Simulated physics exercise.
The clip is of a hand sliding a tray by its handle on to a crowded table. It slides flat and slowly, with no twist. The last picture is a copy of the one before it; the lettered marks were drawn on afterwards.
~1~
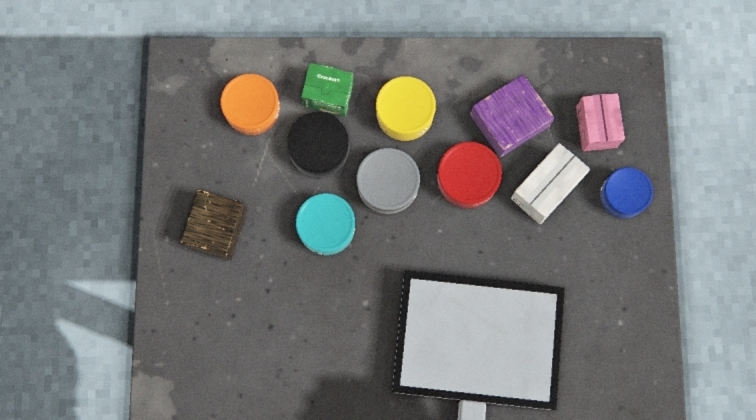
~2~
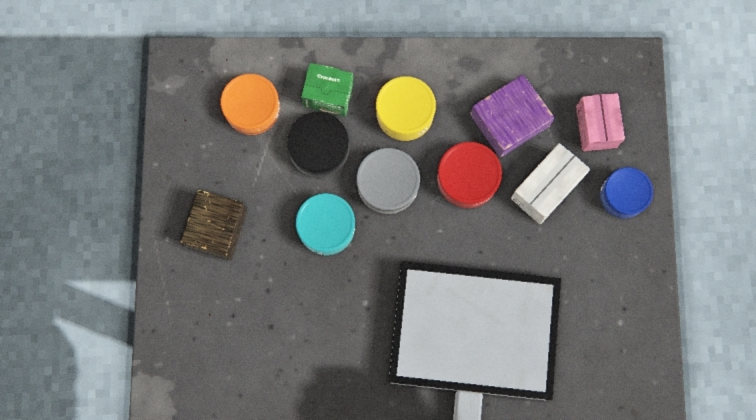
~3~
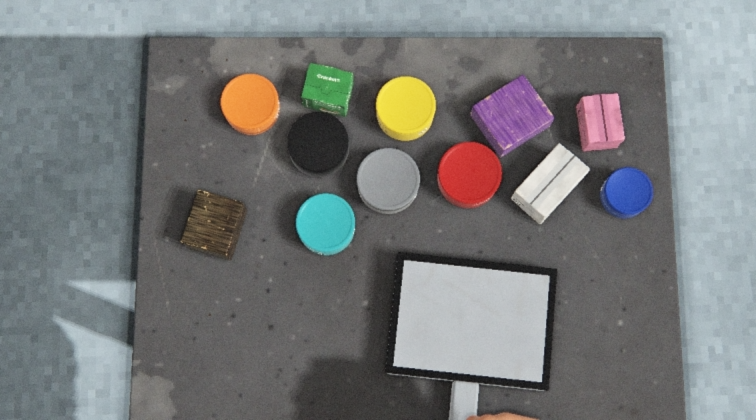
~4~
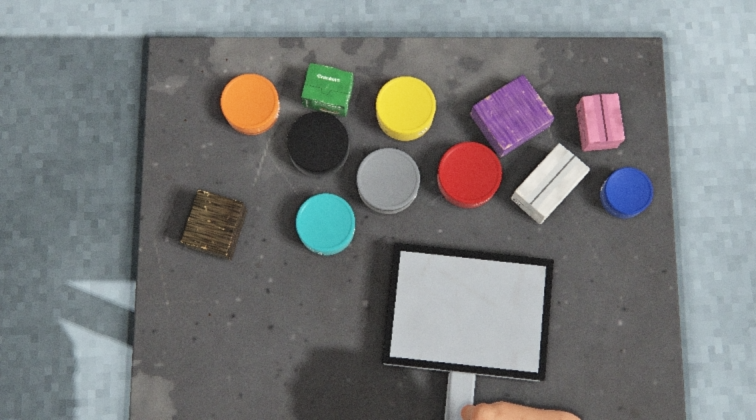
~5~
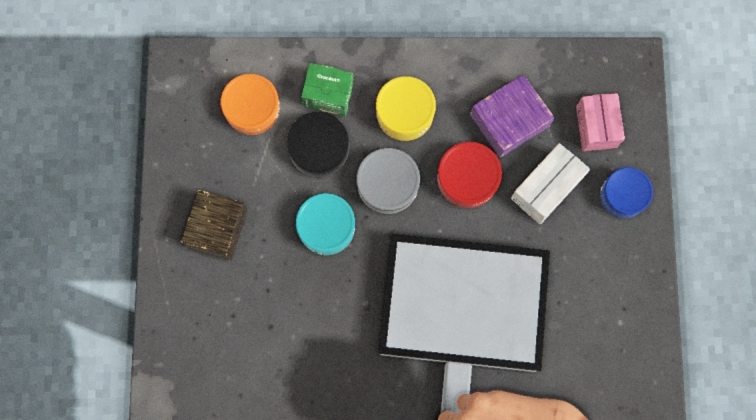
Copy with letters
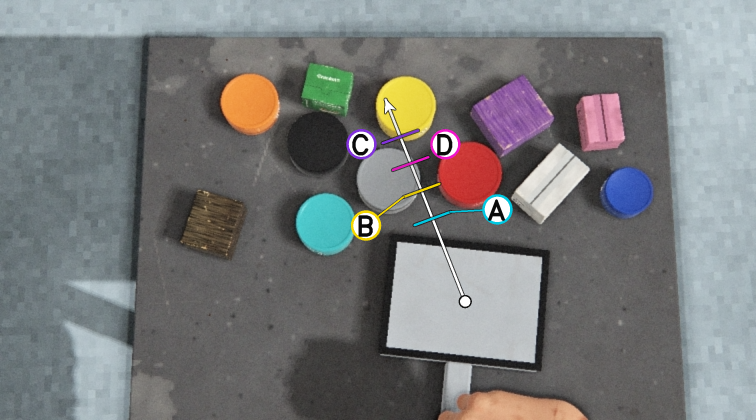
On a dark, speckled table crowded with colourful round and blocky items, a white tray with a black rim lies below them near the bottom edge. It slides slowly upward and slightly left, staying flat, as a hand comes into view at the bottom gripping its handle, while the other items stay still.
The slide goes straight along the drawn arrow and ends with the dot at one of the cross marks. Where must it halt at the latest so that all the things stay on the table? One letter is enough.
Stop at D.
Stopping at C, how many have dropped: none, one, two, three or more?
In all, one.
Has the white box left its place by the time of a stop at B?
By then, yes.
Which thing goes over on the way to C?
The yellow jar.
On the copy, A at (432, 218); B at (421, 191); C at (400, 137); D at (411, 164); the arrow from (465, 302) to (385, 100); the white dot at (465, 302).
On D. First, tray (444, 253); yellow jar (407, 103); white box (552, 180).
Then, tray (424, 201); yellow jar (418, 67); grey jar (377, 110).
Finally, tray (410, 167); yellow jar (420, 35); grey jar (381, 79); nothing has fallen.
By contrast, A is safe but short; B is safe but short; C drops the yellow jar.
